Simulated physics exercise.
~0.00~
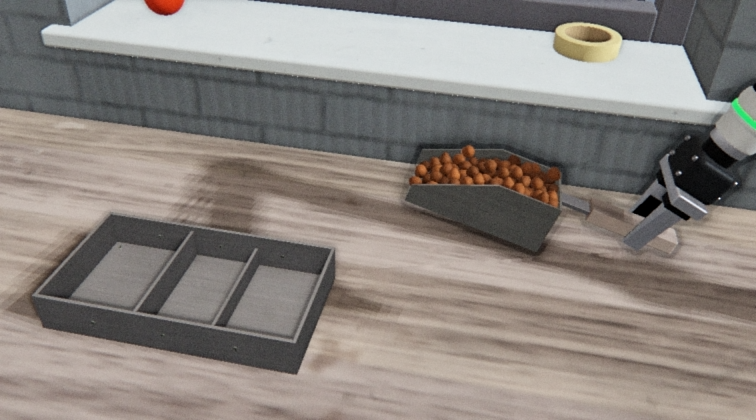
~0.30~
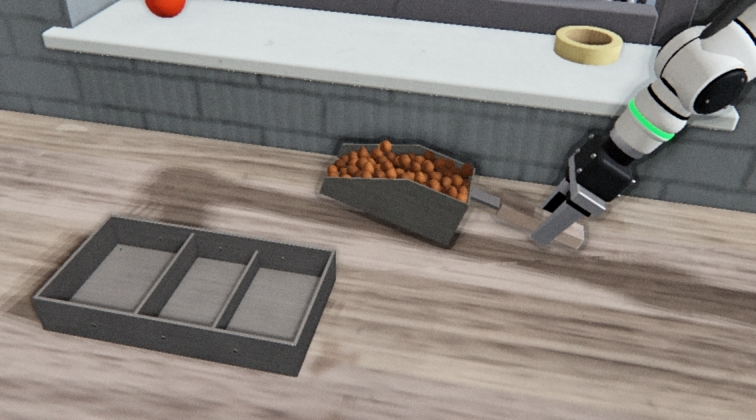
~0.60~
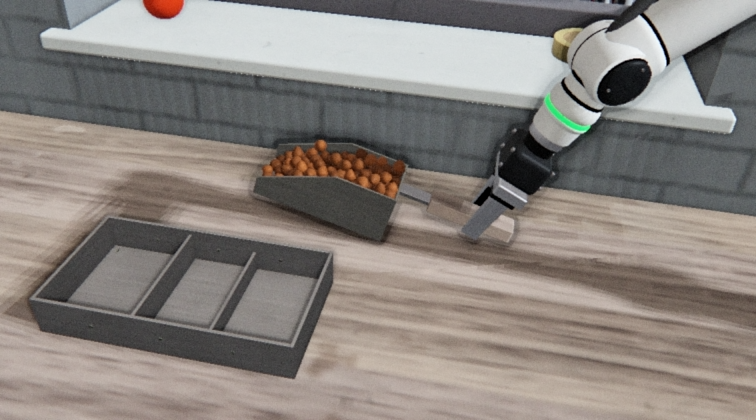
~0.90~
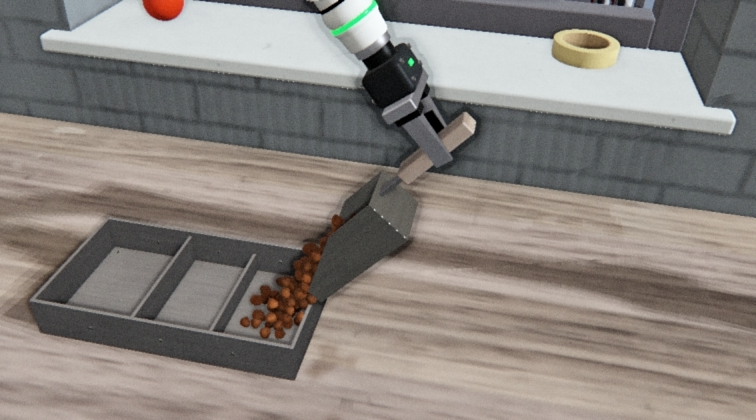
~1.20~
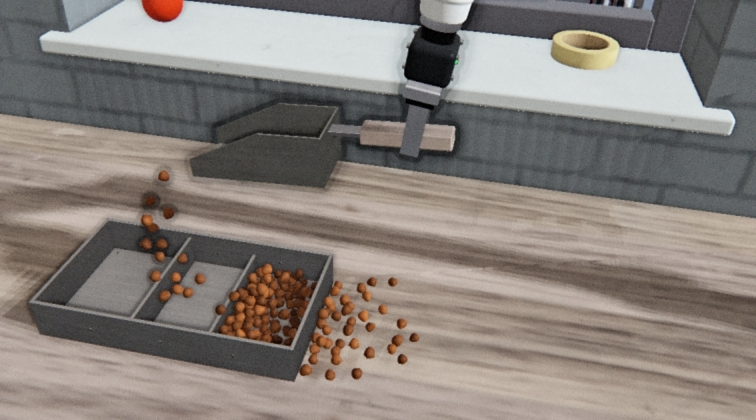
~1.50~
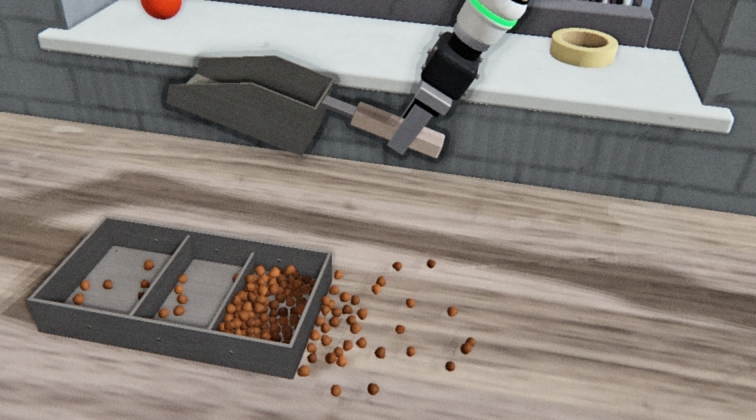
The footage shows a robot gripper carrying a scoop of hazelnuts left toward a three-part tray, then tipping it so most pour into the right compartment; after the scoop levels and lifts away, a few nuts lie in the other compartments and many are scattered on the table.
